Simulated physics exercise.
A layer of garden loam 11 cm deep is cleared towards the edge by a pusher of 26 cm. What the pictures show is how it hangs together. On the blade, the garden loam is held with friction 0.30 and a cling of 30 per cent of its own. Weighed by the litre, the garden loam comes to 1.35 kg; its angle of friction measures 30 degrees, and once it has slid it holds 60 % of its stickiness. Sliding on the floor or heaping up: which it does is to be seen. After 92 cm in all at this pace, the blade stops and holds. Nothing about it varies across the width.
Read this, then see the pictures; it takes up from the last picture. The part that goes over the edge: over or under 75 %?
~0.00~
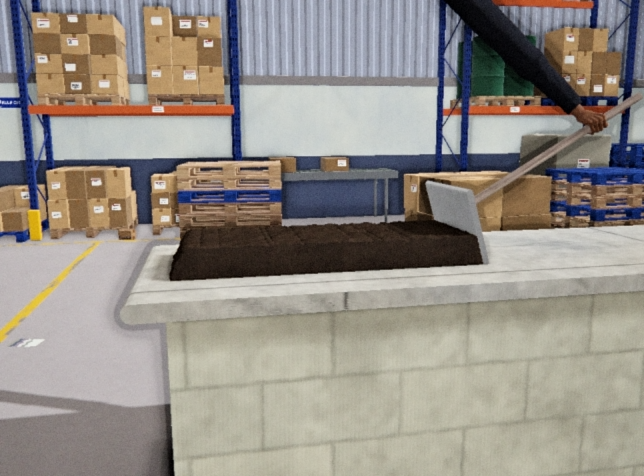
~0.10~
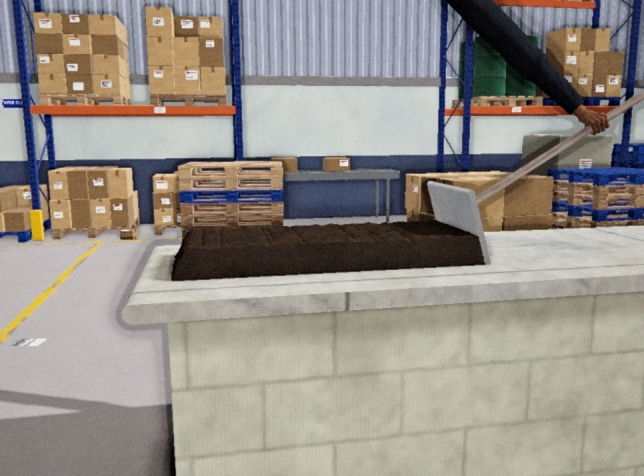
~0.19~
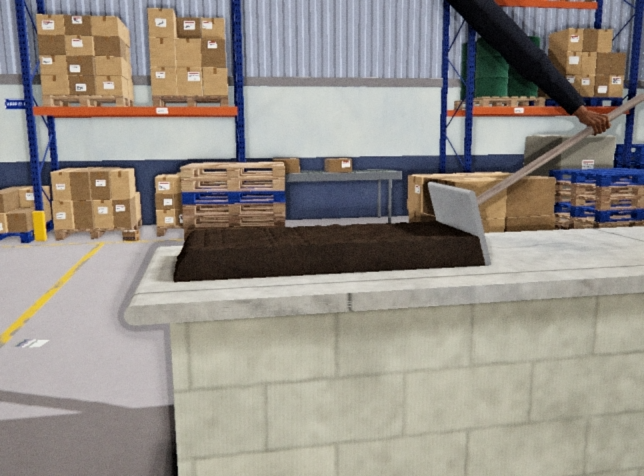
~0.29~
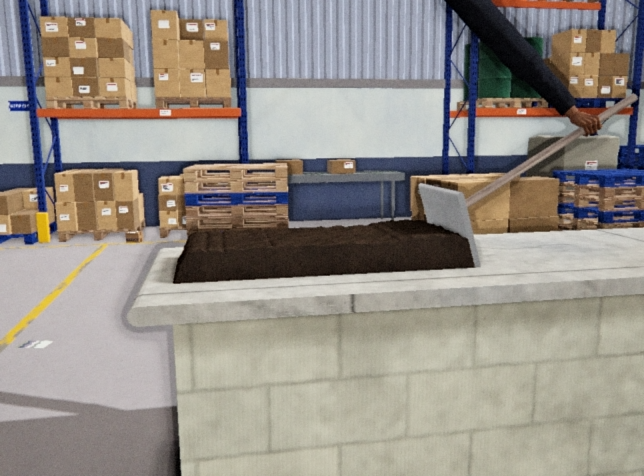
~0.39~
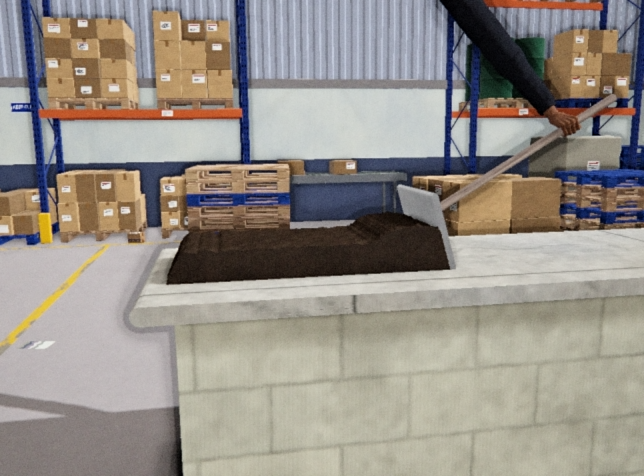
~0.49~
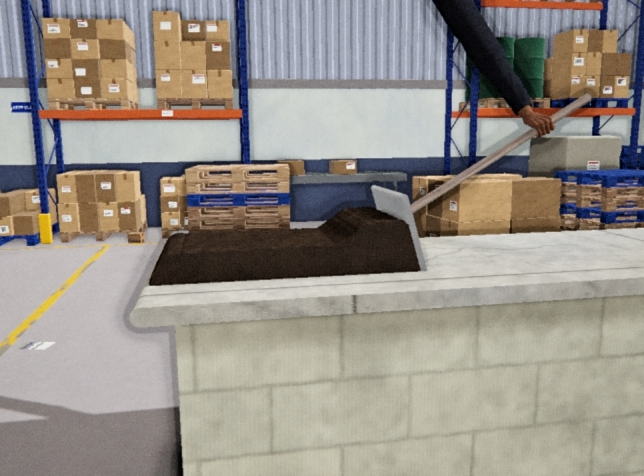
It should end up higher than 75 percent.
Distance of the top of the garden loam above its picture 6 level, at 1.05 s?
Around 0 cm.
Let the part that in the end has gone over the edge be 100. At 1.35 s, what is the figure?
Close to 70 in a hundred.
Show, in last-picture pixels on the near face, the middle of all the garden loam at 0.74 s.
Around (219, 267).
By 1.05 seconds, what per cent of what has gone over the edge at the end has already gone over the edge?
Close to 40 in a hundred.
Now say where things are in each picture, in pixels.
The first picture shows foot of the blade at (484, 265), not yet moved; front end of the garden loam at (171, 276), piled 10 cm high.
The second picture shows foot of the blade at (485, 265), not yet moved; front end of the garden loam at (173, 276), piled 10 cm high.
The third picture shows foot of the blade at (486, 266), moved 7 mm; front end of the garden loam at (175, 277), piled 10 cm high.
The fourth picture shows foot of the blade at (475, 268), moved 6.0 cm; front end of the garden loam at (175, 279), piled 12 cm high.
The fifth picture shows foot of the blade at (451, 270), moved 16 cm; front end of the garden loam at (168, 280), piled 16 cm high.
The sixth picture shows foot of the blade at (421, 272), moved 27 cm; front end of the garden loam at (150, 281), piled 18 cm high.
By 0.74 s, 0 % has gone over the edge.
By 1.05 s, 35 % has gone over the edge.
By 1.35 s, 61 % has gone over the edge.
By 1.66 s, 86 % has gone over the edge.
By 2.46 s, at the end, 87 % has gone over the edge.
